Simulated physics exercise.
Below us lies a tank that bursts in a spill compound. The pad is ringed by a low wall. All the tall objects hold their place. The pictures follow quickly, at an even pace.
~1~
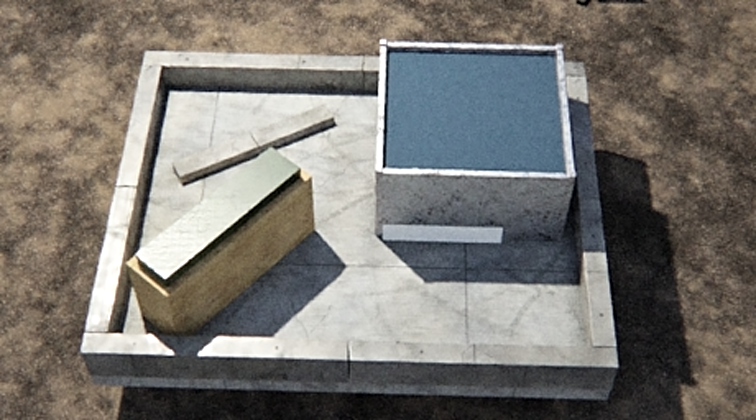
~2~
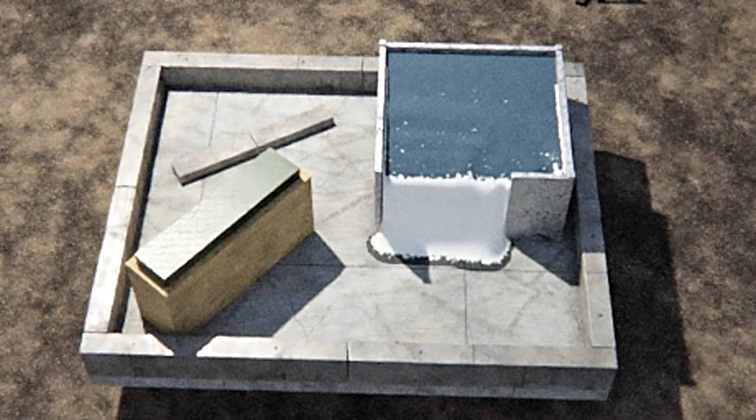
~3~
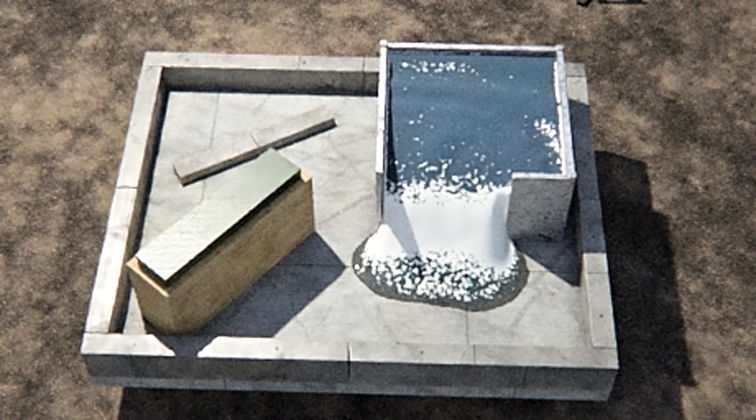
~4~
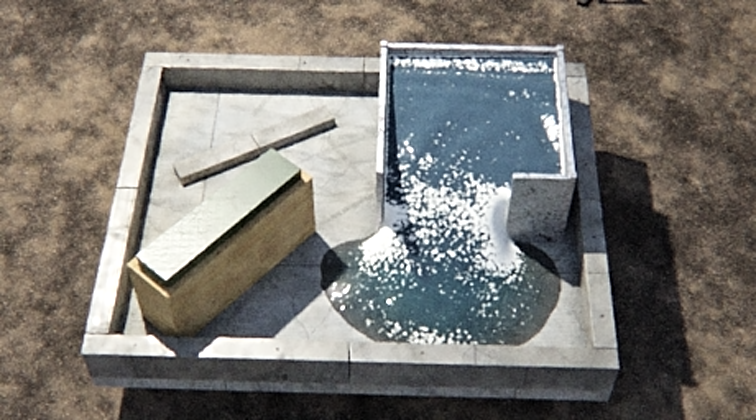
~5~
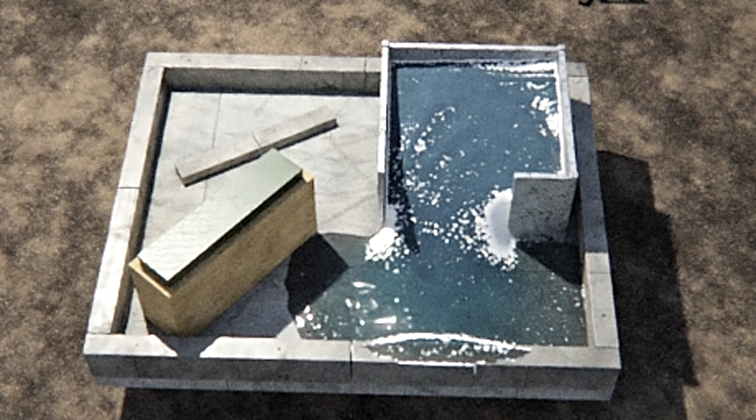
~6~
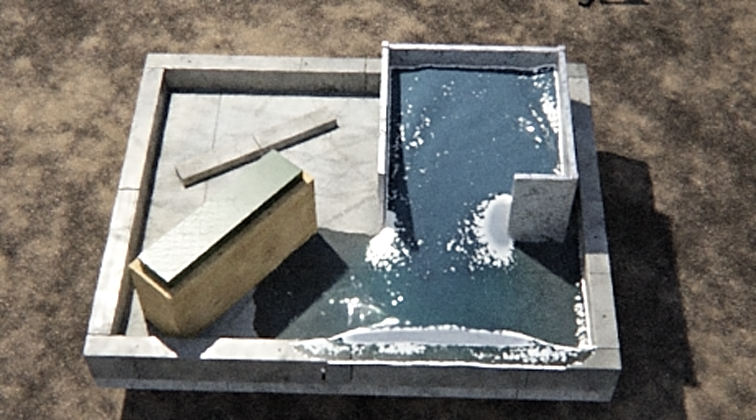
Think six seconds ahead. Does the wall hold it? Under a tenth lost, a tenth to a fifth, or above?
The share lost is between a tenth and a fifth.
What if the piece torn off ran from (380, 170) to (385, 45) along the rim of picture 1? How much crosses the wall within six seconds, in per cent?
About 16 per cent.
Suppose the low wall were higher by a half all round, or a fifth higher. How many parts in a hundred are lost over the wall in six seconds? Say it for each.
Roughly 6 per cent, then 12 per cent.
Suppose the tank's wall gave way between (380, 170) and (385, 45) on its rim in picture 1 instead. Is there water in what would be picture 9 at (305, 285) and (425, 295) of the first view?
In that order: Under water, clear.
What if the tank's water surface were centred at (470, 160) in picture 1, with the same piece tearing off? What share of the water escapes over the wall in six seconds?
Near 26 in a hundred.
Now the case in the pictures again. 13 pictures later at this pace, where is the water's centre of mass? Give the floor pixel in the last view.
I would point to (422, 252).
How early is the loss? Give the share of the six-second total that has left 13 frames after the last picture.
Roughly 85 per cent.
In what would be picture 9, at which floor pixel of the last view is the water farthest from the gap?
At about (136, 353).
A moment on, water covers 40 % of the floor; the low wall has let 1 % over.
Next, water covers 40 % of the floor; the low wall has let 5 % over.
Then, water covers 60 % of the floor; the low wall has let 15 % over.
Later, water covers 75 % of the floor; the low wall has let 17 % over.
In the end, water covers 80 % of the floor; the low wall has let 17 % over.
